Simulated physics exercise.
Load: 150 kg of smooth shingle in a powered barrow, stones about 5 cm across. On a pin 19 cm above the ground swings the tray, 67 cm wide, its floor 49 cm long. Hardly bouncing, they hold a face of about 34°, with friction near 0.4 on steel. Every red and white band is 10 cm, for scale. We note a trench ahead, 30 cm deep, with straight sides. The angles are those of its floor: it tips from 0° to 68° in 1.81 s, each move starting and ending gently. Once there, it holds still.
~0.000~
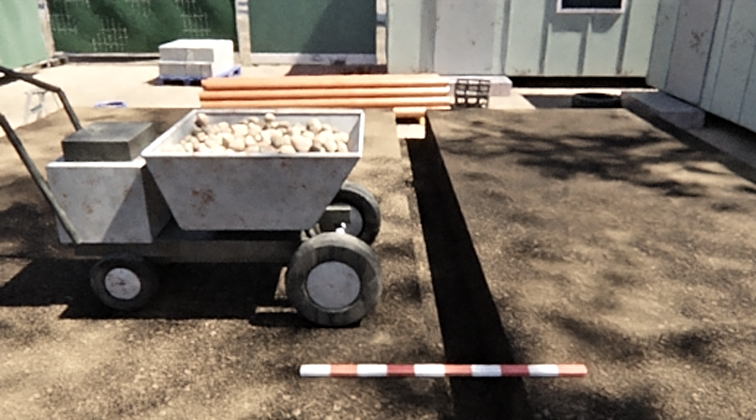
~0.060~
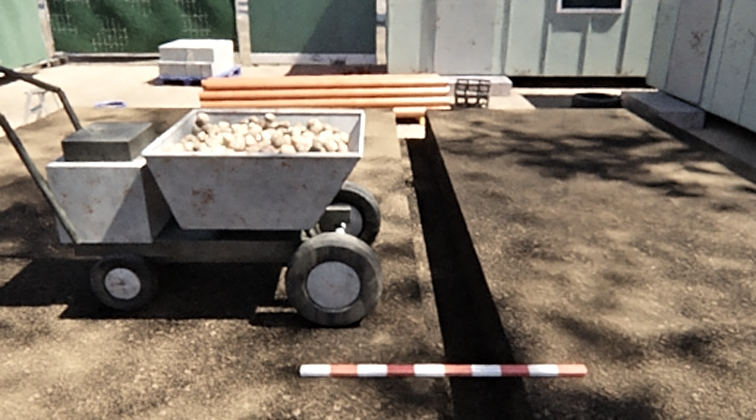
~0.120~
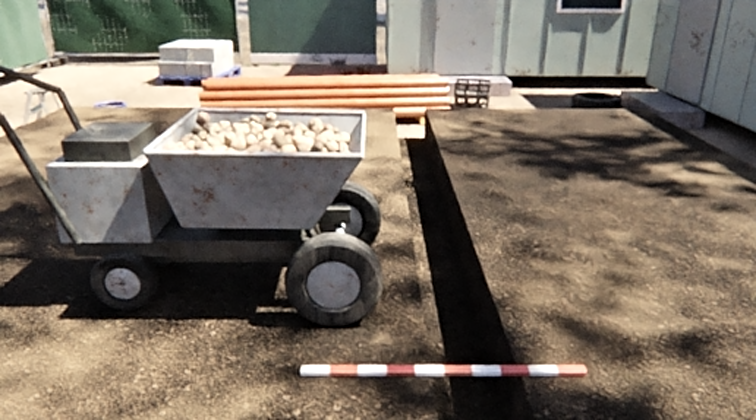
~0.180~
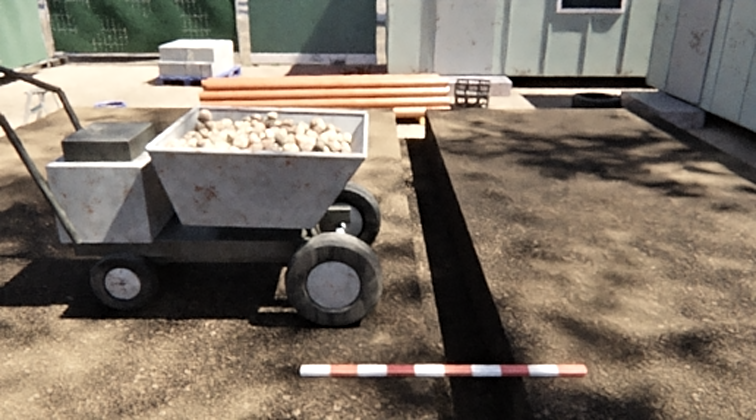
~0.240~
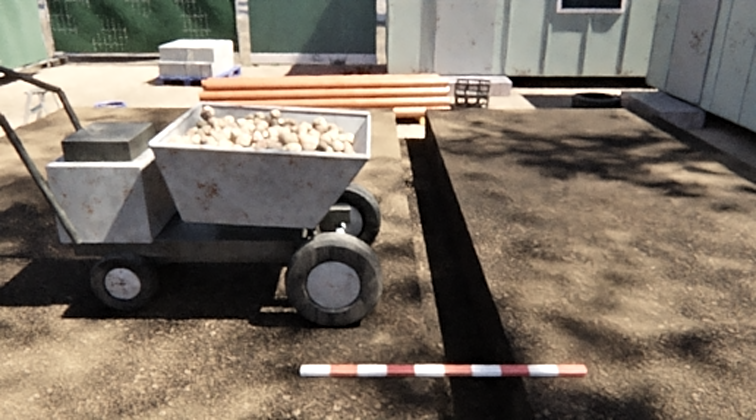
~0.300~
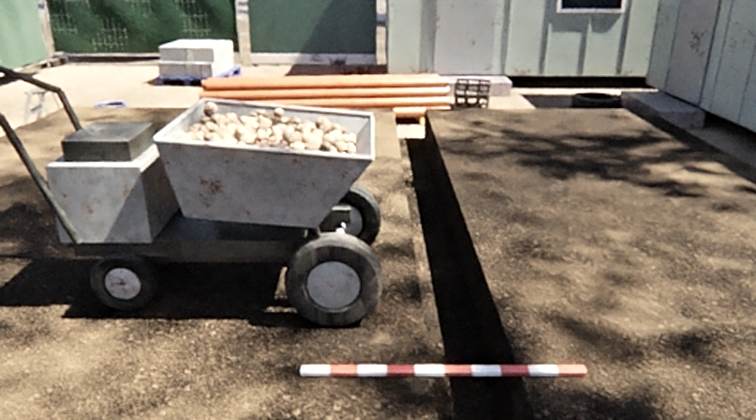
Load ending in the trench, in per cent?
53 per cent.
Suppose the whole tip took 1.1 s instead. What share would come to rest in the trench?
50 per cent.
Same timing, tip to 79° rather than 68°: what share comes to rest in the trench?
The trench would hold about 45% of it.
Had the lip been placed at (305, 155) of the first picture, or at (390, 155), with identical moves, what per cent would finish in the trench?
Estimates: 95 % then 30 %.
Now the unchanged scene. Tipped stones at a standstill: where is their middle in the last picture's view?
About (482, 298).
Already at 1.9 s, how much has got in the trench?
By that moment, roughly 10 per cent of the load.
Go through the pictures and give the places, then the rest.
In the first frame, the tray is at 0°, its lip at (360, 156); the top of the load is at (249, 127).
In the second frame, the tray is at 0°, its lip at (361, 156); the top of the load is at (249, 127); the stones move at 0.1 m/s on average.
In the third frame, the tray is at 1°, its lip at (362, 156); the top of the load is at (250, 126); the stones move at 0.1 m/s on average.
The fourth frame shows lip at (365, 157), floor tilted 2°, highest stones at (245, 125); the stones move at 0.2 m/s on average.
The fifth frame shows lip at (368, 158), floor tilted 3°, highest stones at (238, 122); the stones move at 0.2 m/s on average.
The sixth frame shows lip at (373, 159), floor tilted 5°, highest stones at (241, 119); the stones move at 0.3 m/s on average.
After 1.4 s the floor is at 57°; 99 % in the tray, 1 % in the trench; the foremost stones are at (488, 235).
After 1.9 s the floor is at 68°; 58 % in the tray, 12 % in the trench, 30 % past the trench; the foremost stones are at (626, 293).
After 2.3 s the floor is at 68°; 34 % in the tray, 20 % in the trench, 46 % past the trench; the foremost stones are at (695, 281).
After 4.2 s the floor is at 68°; 1 % in the tray, 53 % in the trench, 46 % past the trench; the foremost stones are at (740, 284).
